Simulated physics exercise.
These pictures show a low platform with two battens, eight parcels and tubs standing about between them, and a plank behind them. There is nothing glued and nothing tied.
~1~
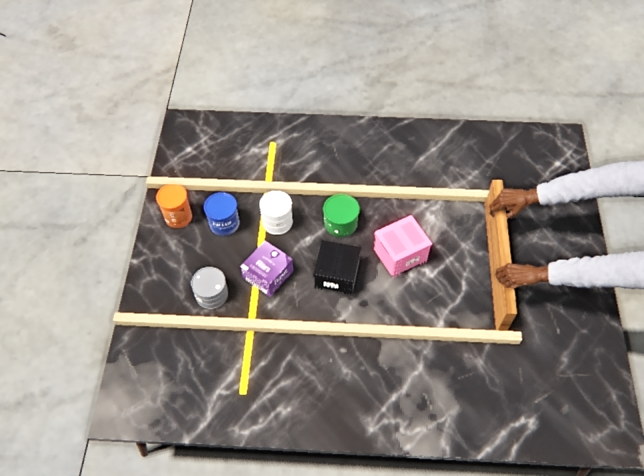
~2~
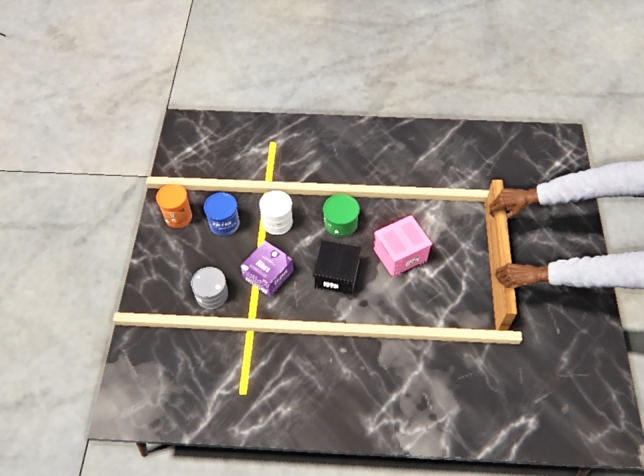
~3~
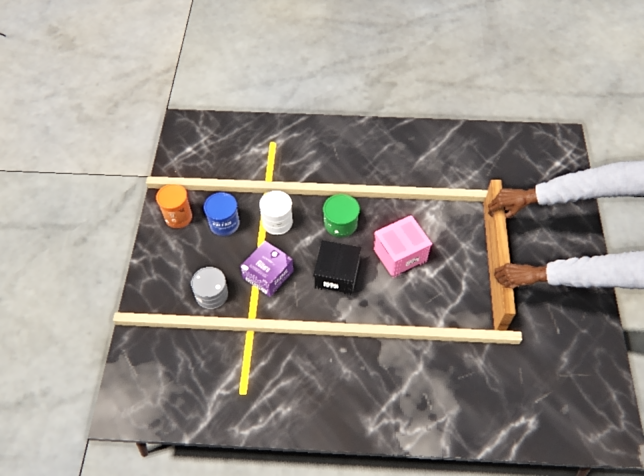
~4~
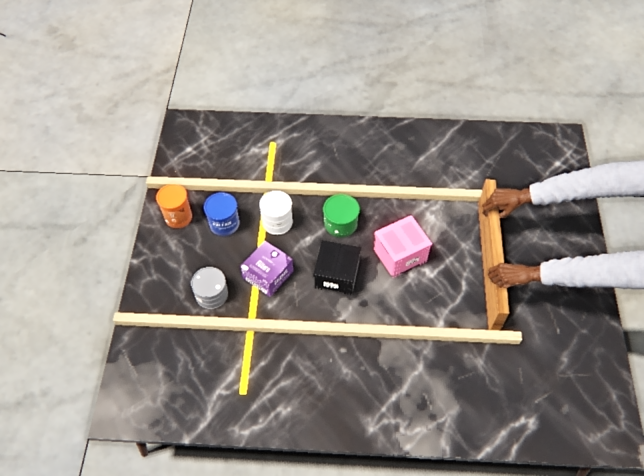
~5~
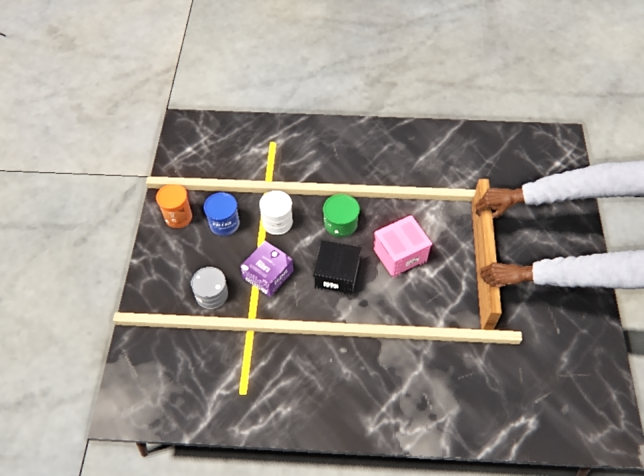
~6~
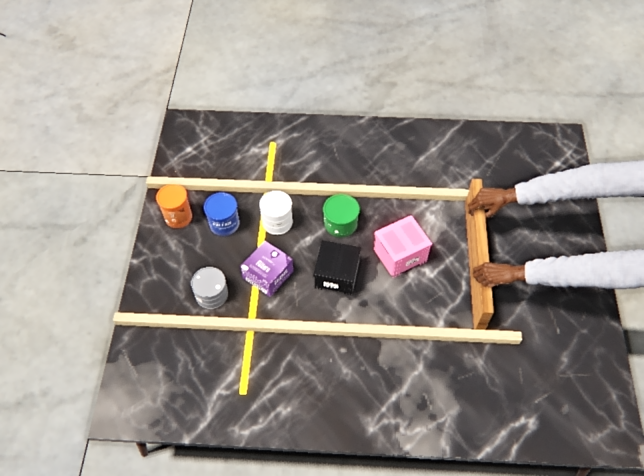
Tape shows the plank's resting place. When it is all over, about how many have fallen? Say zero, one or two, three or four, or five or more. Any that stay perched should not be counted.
When it is all over, the number fallen is zero.
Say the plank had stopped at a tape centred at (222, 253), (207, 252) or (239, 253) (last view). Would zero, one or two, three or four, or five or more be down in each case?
Taking them in turn, none; either one or two; zero.
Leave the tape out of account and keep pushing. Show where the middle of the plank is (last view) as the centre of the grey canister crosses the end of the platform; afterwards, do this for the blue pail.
The grey canister puts it at (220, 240), the blue pail at (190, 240).
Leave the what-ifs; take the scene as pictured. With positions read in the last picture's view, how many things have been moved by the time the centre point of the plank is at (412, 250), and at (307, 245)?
Tally at point one: 1; at point two: 6.
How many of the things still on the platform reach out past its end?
The answer comes to 0.
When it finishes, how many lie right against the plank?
Contact count: 3.
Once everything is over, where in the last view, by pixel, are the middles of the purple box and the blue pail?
Final centres, in order: Near (187, 277), near (195, 222).
Early on, none off yet; orange pail at rest near (175, 207); grey canister at rest near (210, 288); blue pail at rest near (223, 215).
Finally, the number that fall off is zero.
